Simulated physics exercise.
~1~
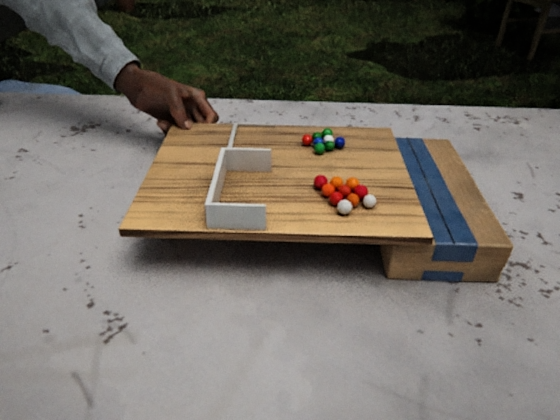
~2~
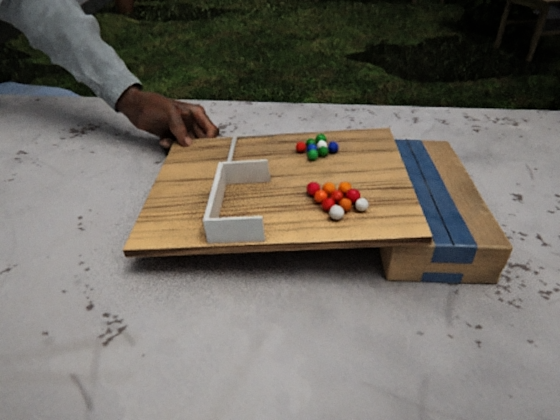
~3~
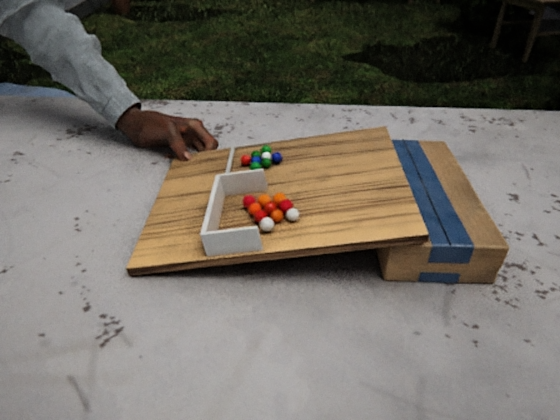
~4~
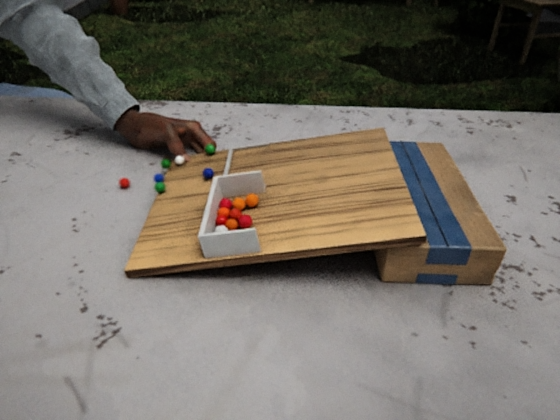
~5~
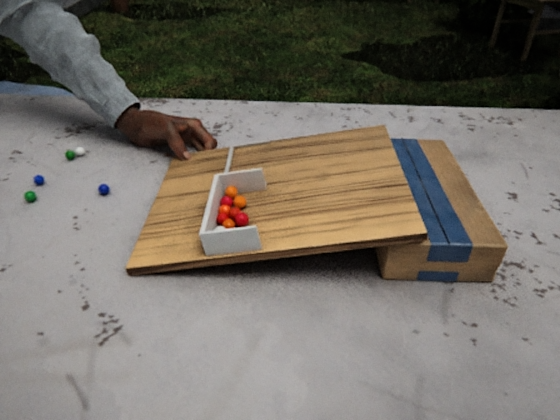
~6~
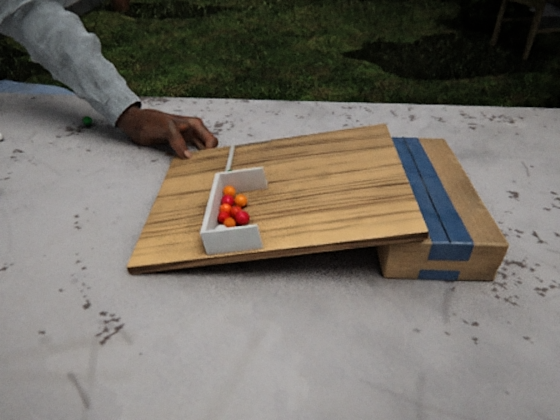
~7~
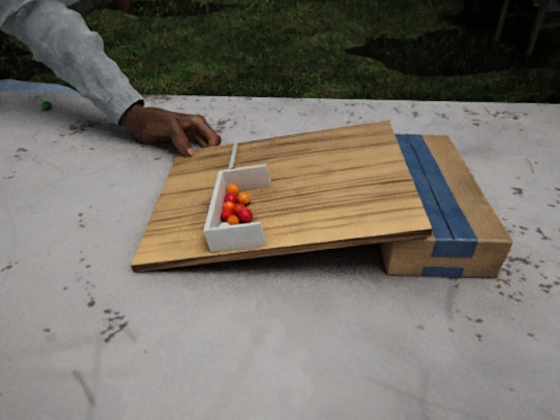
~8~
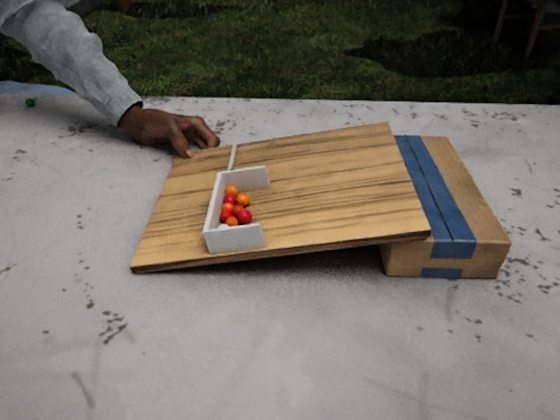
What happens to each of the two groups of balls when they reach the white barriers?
The front group of mostly red and orange balls piles up behind its white barrier. The back group with the green and blue balls gets over its strip, and most of it rolls off the board to the left.
A hand lowers a board's end; red and orange balls stay penned, others roll off left.
